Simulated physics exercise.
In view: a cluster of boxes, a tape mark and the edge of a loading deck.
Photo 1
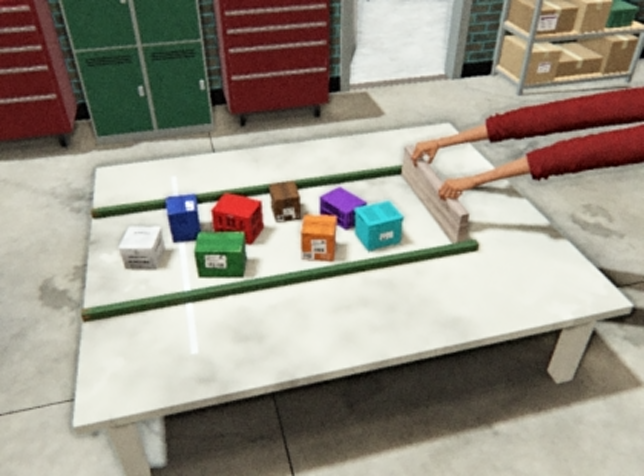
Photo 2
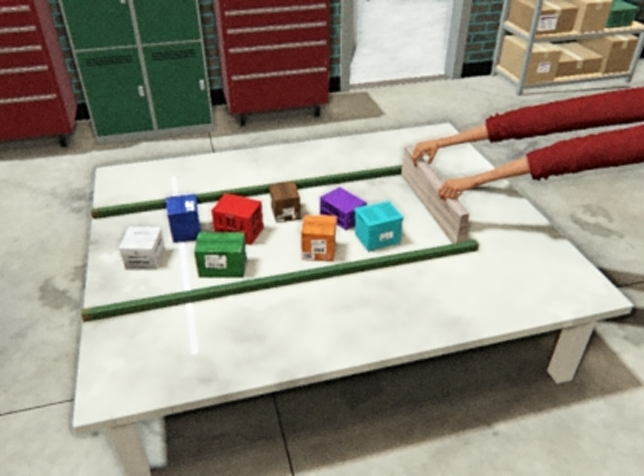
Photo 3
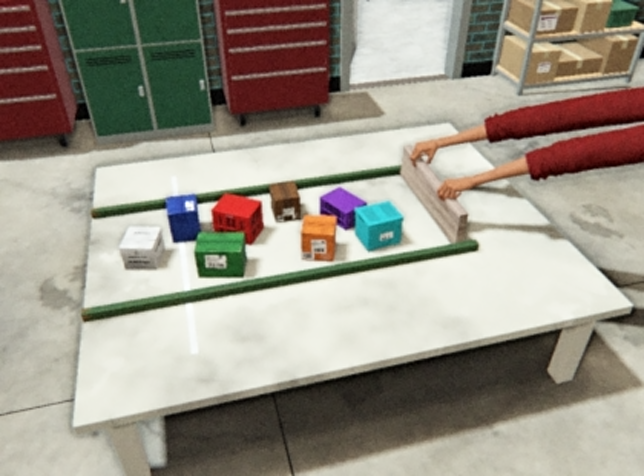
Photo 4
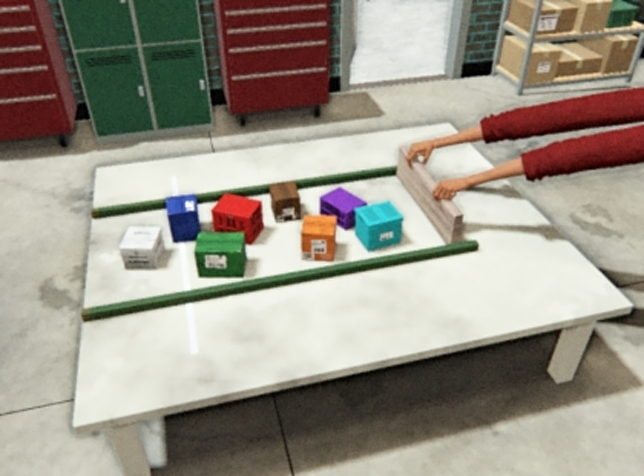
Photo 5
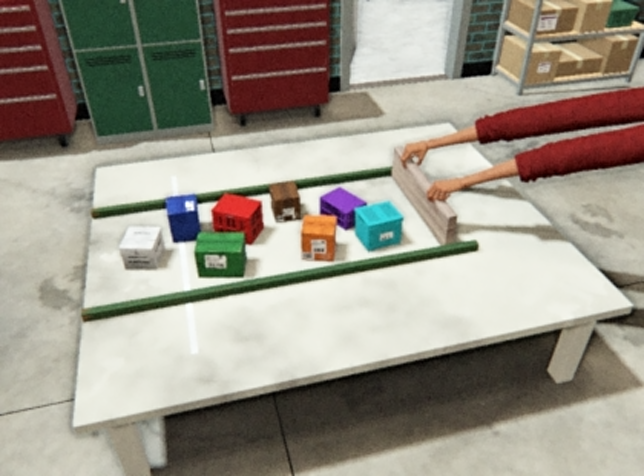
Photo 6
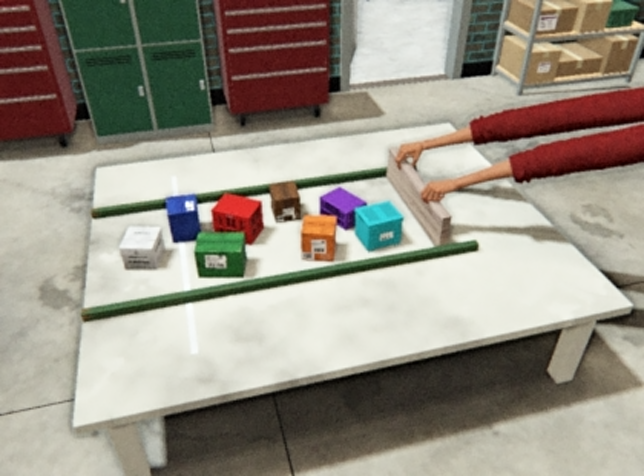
On a white table, two hands slide a plank slightly left toward colourful, motionless boxes.
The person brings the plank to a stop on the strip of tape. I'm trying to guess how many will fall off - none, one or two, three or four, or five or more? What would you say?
You'd find the ones that came down come in at a one or two here.
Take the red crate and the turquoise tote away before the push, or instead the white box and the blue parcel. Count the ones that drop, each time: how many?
The count is 0 in the first case and 1 in the second.
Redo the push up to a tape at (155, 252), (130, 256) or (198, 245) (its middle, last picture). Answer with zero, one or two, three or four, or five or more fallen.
Taking the places in the order asked: 1 or 2, then five or over, then zero.
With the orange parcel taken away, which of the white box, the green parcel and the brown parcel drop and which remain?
The white box? It drops away. The green parcel? It hangs in there. The brown parcel? It hangs in there.
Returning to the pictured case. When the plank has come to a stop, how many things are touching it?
Tally at the end: 3.
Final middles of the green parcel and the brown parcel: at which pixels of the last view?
The green parcel settles near (78, 283); as for the brown parcel, near (161, 206).
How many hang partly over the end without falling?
That would be 1.
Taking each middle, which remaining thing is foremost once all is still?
The one is the green parcel.
Soon after, none off yet; white box at rest near (143, 248); blue parcel at rest near (184, 218); green parcel at rest near (221, 255).
By the end, the number that fall off is one or two; fallen, white box.
